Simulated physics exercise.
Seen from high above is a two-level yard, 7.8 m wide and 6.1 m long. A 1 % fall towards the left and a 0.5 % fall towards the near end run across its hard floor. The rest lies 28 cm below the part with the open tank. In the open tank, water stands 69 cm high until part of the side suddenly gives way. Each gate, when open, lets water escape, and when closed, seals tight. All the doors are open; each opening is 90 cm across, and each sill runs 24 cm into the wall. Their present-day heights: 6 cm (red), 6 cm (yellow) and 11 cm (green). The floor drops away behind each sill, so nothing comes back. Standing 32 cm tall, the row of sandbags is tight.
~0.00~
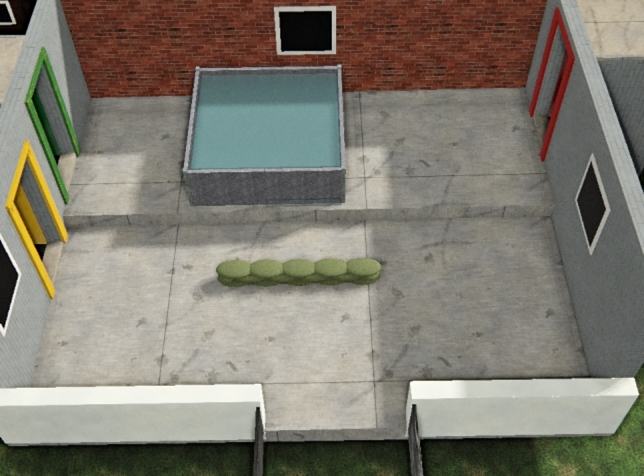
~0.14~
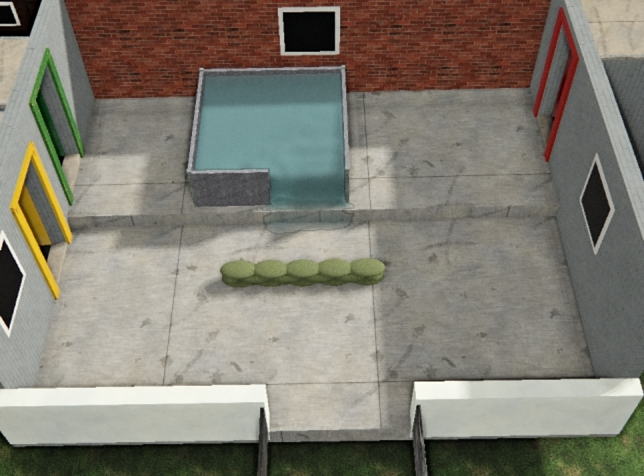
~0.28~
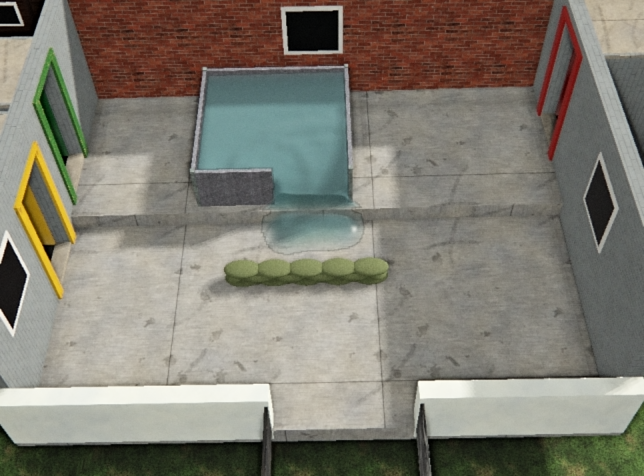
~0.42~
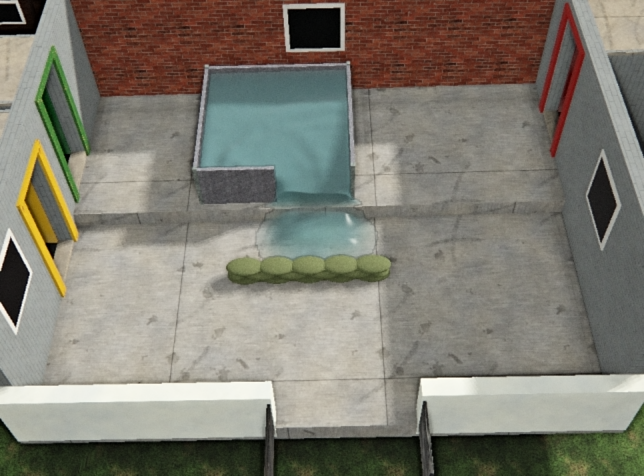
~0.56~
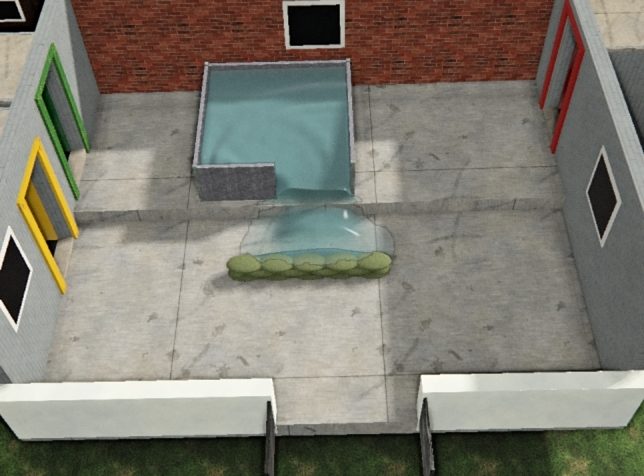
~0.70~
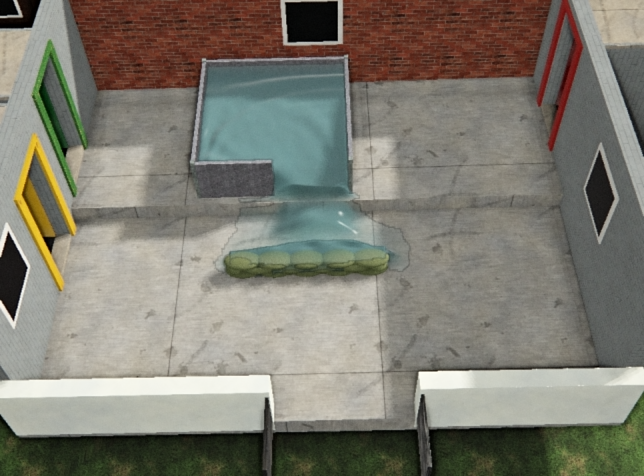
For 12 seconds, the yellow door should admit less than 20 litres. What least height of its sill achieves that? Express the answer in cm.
Close to 24 cm is just enough.
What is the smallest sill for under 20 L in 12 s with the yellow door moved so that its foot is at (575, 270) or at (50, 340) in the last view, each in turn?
Minimums: Roughly 19 cm and 12.0 cm.
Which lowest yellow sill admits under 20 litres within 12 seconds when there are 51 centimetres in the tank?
20 cm.
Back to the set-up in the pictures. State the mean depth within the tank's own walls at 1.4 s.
About 51 centimetres.
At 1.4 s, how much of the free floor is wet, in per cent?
Around 25 per cent of the free floor.
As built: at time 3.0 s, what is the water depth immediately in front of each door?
Red door 0 cm, yellow door 22 cm, green door 0 cm.
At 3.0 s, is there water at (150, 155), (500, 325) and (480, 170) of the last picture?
Well, in sequence they're bone-dry, soaked and bone-dry.
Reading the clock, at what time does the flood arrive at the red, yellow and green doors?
Red not within the 12 s, yellow 1.6 s, green not within the 12 s.
After 1.4 s water covers 25 % of the floor, deepest (58 cm) near (322, 253); it has not reached the yellow door.
After 3.0 s water covers 60 % of the floor, deepest (41 cm) near (322, 253); 22 cm at the yellow door, 75 litres in over its 6 cm sill.
After 12.0 s water covers 60 % of the floor, deepest (19 cm) near (34, 411); 17 cm at the yellow door, 733 litres in over its 6 cm sill.
At the yellow door as built, the water arrived by 1.7 s and peaked near 23 cm at 2.8 s.
With a sill of 19 cm, 75 litres would have come in within the 12 s; with 26.5 cm, 9 litres. So under 20 litres takes about 24 cm.
